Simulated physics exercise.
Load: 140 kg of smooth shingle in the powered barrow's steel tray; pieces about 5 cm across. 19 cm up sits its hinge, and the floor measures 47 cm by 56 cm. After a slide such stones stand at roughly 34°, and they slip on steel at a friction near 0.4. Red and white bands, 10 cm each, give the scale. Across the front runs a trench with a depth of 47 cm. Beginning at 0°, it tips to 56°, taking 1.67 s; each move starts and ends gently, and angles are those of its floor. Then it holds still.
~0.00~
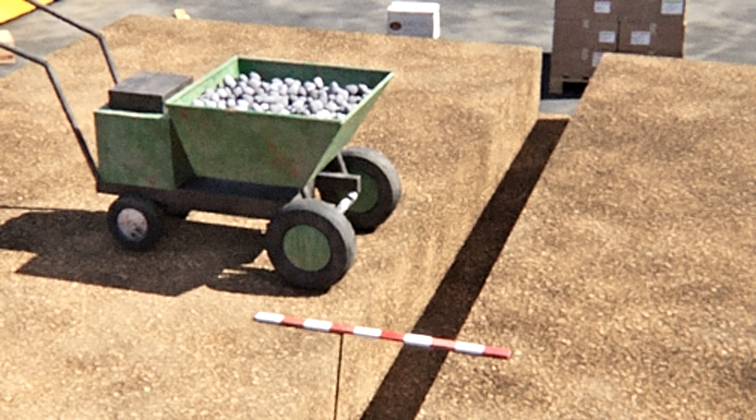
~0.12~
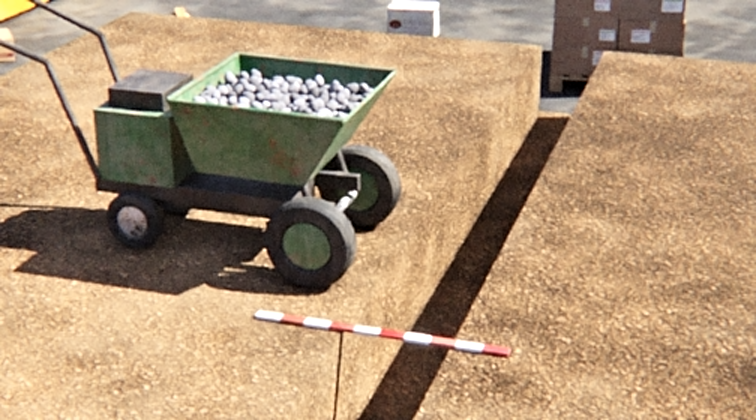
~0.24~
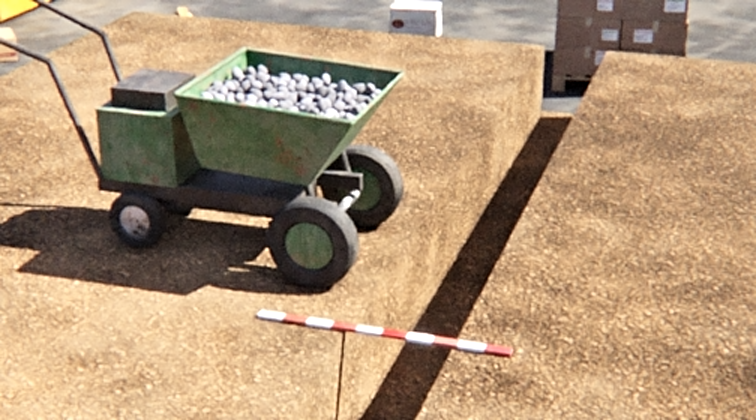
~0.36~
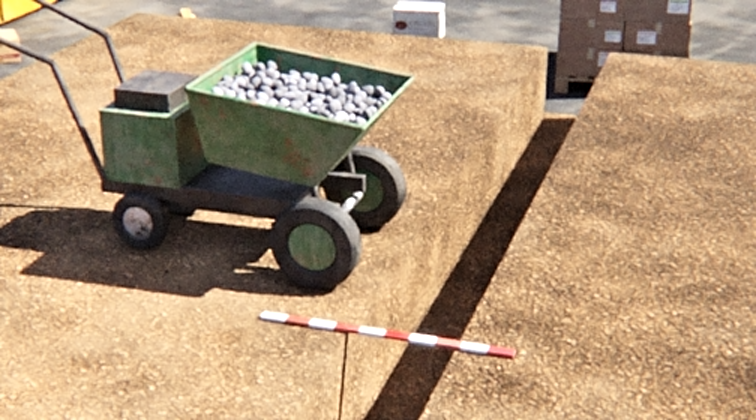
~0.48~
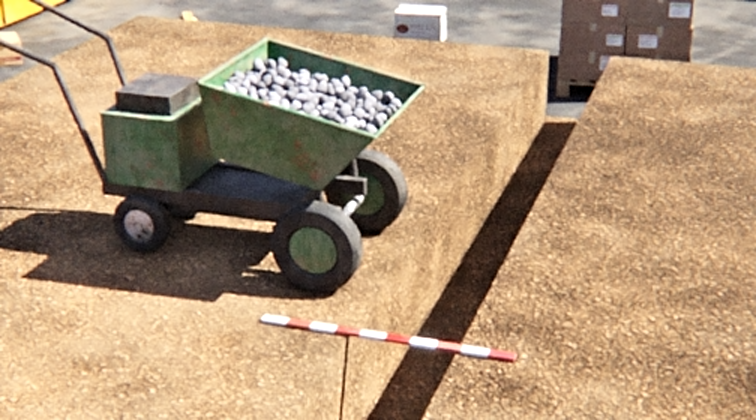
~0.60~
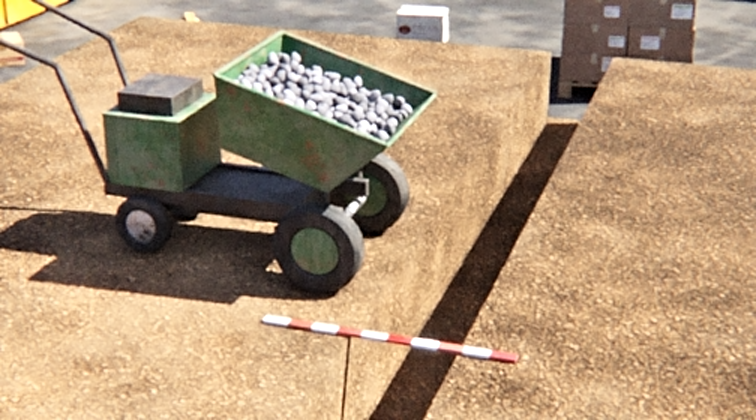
Green tray heaped with grey stones tilting gradually forward to the right on a parked four-wheeled cart beside a trench.
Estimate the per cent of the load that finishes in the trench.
Roughly 24 percent.
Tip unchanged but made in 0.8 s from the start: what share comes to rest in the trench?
I'd put it at some 20 in a hundred.
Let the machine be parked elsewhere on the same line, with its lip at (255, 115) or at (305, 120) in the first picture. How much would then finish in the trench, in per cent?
I'd expect close to 45 per cent at the first and 45 per cent at the second.
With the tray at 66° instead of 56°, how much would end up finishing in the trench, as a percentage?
Close to 45 per cent then.
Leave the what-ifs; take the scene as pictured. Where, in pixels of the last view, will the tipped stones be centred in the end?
Somewhere near pixel (491, 276).
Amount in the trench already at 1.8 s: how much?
5 per cent, give or take.
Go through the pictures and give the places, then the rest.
In the first frame, the tray is at 0°, its lip at (342, 122); the top of the load is at (272, 89).
The second frame shows lip at (344, 121), floor tilted 1°, highest stones at (268, 85); the stones move at 0.1 m/s on average.
The third frame shows lip at (352, 123), floor tilted 3°, highest stones at (258, 81); the stones move at 0.2 m/s on average.
In the fourth frame, the tray is at 7°, its lip at (363, 129); the top of the load is at (253, 77); the stones move at 0.3 m/s on average.
In the fifth frame, the tray is at 11°, its lip at (374, 138); the top of the load is at (265, 74); the stones move at 0.4 m/s on average.
In the sixth frame, the tray is at 16°, its lip at (388, 146); the top of the load is at (274, 66); the stones move at 0.4 m/s on average.
After 1.2 s the floor is at 47°; 100 % in the tray; the foremost stones are at (439, 183).
After 1.8 s the floor is at 56°; 87 % in the tray, 7 % in the trench, 7 % past the trench; the foremost stones are at (545, 301).
After 2.1 s the floor is at 56°; 71 % in the tray, 10 % in the trench, 19 % past the trench; the foremost stones are at (608, 283).
After 4.1 s the floor is at 56°; 54 % in the tray, 24 % in the trench, 23 % past the trench; the foremost stones are at (659, 264).
